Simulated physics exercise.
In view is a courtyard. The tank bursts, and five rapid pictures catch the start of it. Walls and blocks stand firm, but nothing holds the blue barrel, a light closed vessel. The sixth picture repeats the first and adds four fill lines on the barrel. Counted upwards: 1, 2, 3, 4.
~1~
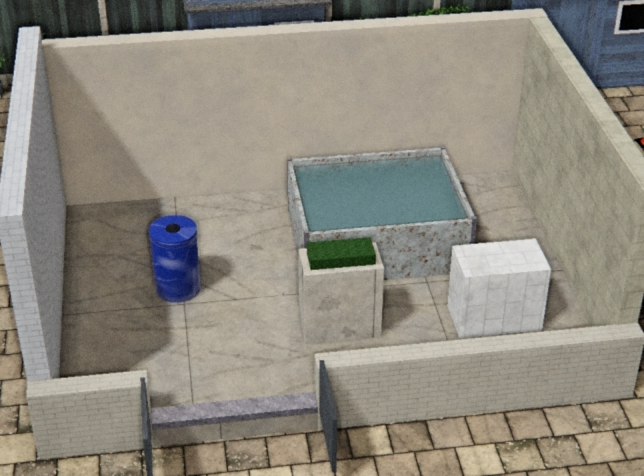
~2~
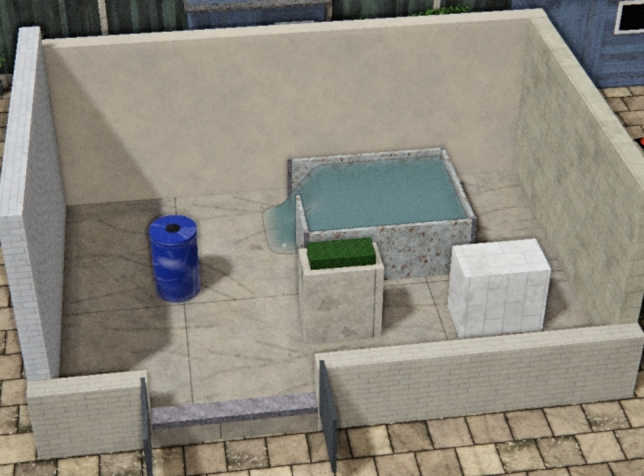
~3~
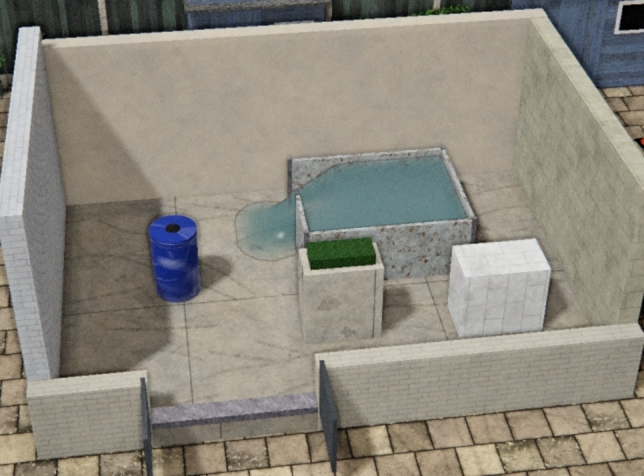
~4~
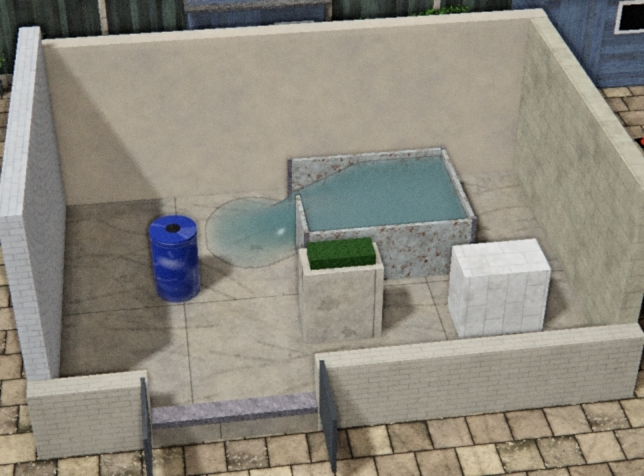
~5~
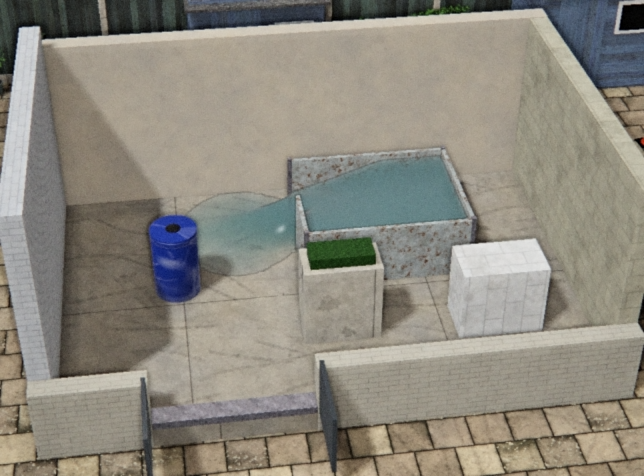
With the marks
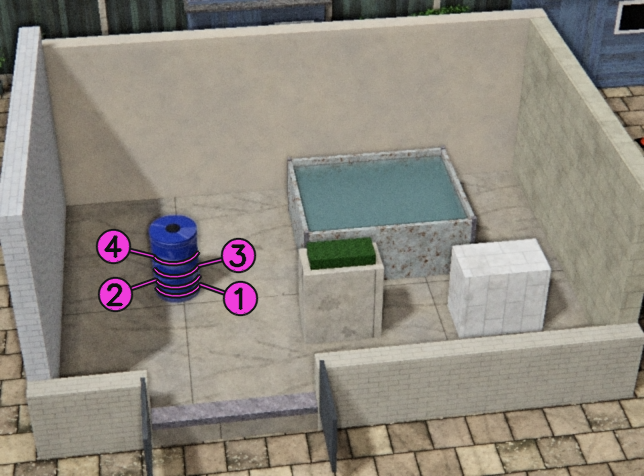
The clip opens on a walled courtyard with a blue barrel at left, a full stone tank of water, a planter topped with green and a pale block. Water pours out over the tank's left side onto the paving, then spreads leftward in a widening pool that reaches close to the barrel.
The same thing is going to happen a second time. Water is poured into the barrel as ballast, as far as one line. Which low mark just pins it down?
The limit is 2.
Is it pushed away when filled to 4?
No.
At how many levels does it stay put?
Three.
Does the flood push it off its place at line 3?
No, that is safe.
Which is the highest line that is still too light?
Line 1.
On the marked copy, 1 at (179, 295); 2 at (178, 287); 3 at (177, 276); 4 at (176, 263); from the bottom up 1, 2, 3, 4.
With 1, it is pushed about its own width away.
With 2, it does not move.
With 3, it does not move.
With 4, it does not move.
